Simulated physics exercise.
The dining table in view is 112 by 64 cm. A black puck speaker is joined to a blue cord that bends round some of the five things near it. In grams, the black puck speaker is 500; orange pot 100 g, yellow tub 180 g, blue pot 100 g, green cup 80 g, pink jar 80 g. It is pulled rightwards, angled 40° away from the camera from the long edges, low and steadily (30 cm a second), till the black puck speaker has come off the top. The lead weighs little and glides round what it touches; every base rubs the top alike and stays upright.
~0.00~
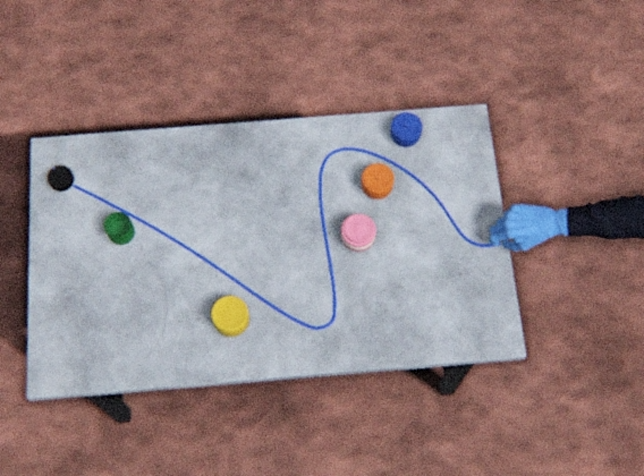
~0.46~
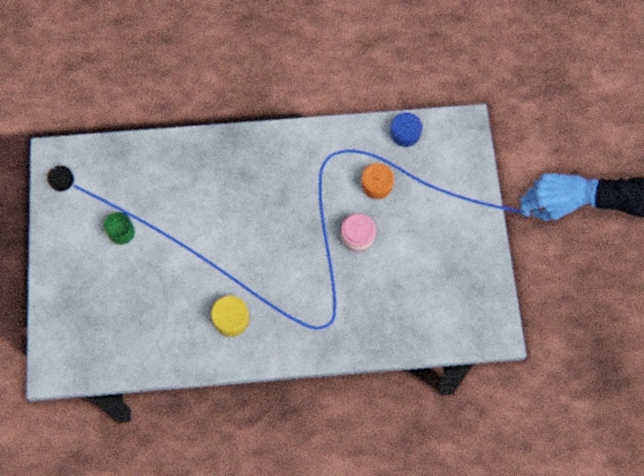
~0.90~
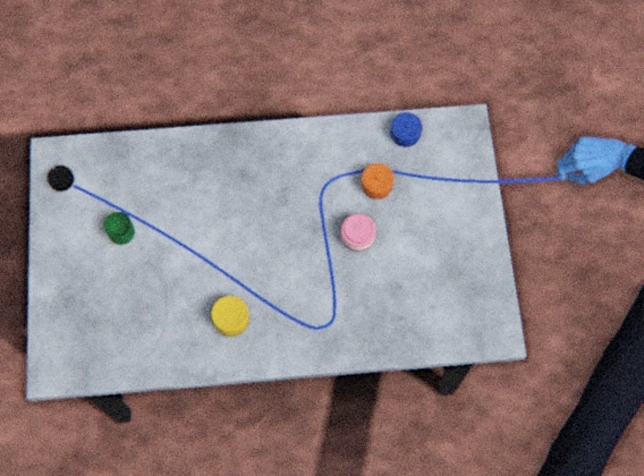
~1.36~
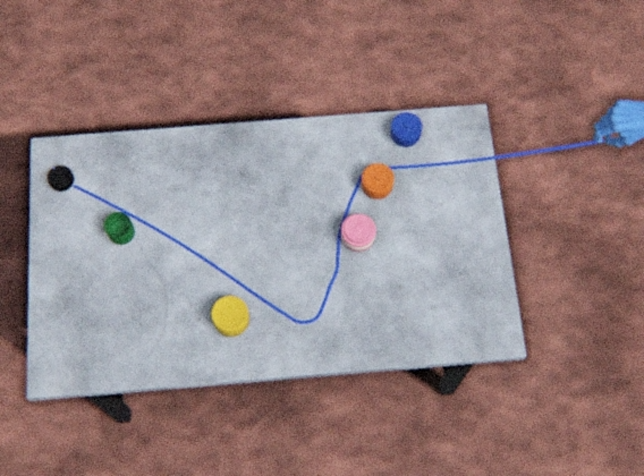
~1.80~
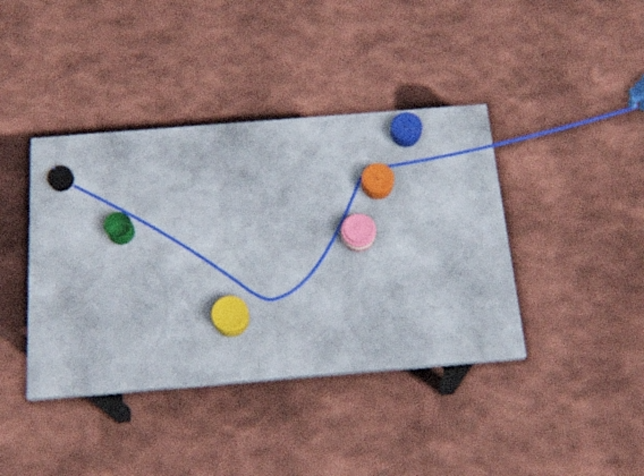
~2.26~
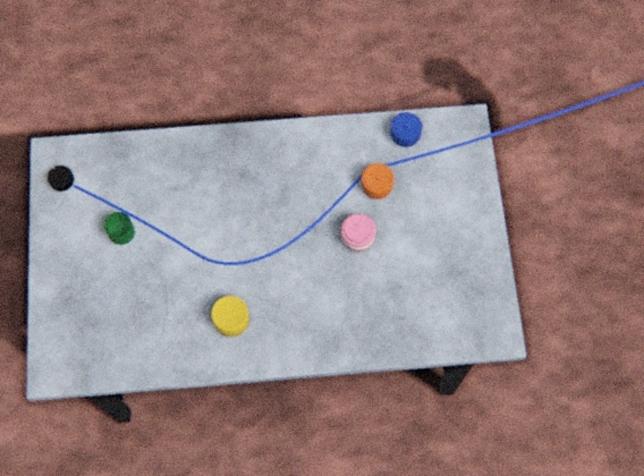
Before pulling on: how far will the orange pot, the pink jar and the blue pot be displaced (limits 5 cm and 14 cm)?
The orange pot hardly moves, the pink jar barely shifts, the blue pot reaches the top band.
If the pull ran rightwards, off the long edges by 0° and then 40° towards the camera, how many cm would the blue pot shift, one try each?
In turn about 0 cm, 0 cm.
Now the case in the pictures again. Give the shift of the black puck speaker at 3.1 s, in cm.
Some 6 cm.
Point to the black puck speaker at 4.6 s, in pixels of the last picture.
Around (243, 124).
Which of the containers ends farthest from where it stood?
The blue pot.
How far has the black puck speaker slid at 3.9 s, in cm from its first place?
About 26 cm.
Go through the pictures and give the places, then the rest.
Shows, puck speaker (59, 176); orange pot (378, 176); pink jar (359, 228); blue pot (407, 124); lead through (395, 164) (325, 235) (268, 303) (150, 225); 0 cm pulled, in the first picture.
Shows, lead through (331, 156) (268, 303); 11 cm pulled, in the second picture.
Shows, lead through (356, 172) (268, 303); 24 cm pulled, in the third picture.
Shows, lead through (397, 167) (268, 303); 38 cm pulled, in the fourth picture.
Shows, lead through (441, 157) (269, 300); 51 cm pulled, in the fifth picture.
Shows, puck speaker (59, 176); orange pot (378, 176); pink jar (359, 228); blue pot (407, 124); lead through (550, 116) (404, 161) (280, 249) (150, 225); 65 cm pulled, in the sixth picture.
At 3.1 s, the black puck speaker has slid 5 cm. Moved, blue pot off the edge.
At 3.9 s, the black puck speaker has slid 26 cm. Moved, blue pot off the edge.
At 4.6 s, the black puck speaker has slid 45 cm. Moved, blue pot off the edge.
At 5.2 s, the black puck speaker is off the top. Moved, blue pot off the edge, pink jar 0 cm at (359, 228), orange pot 0 cm at (378, 176).
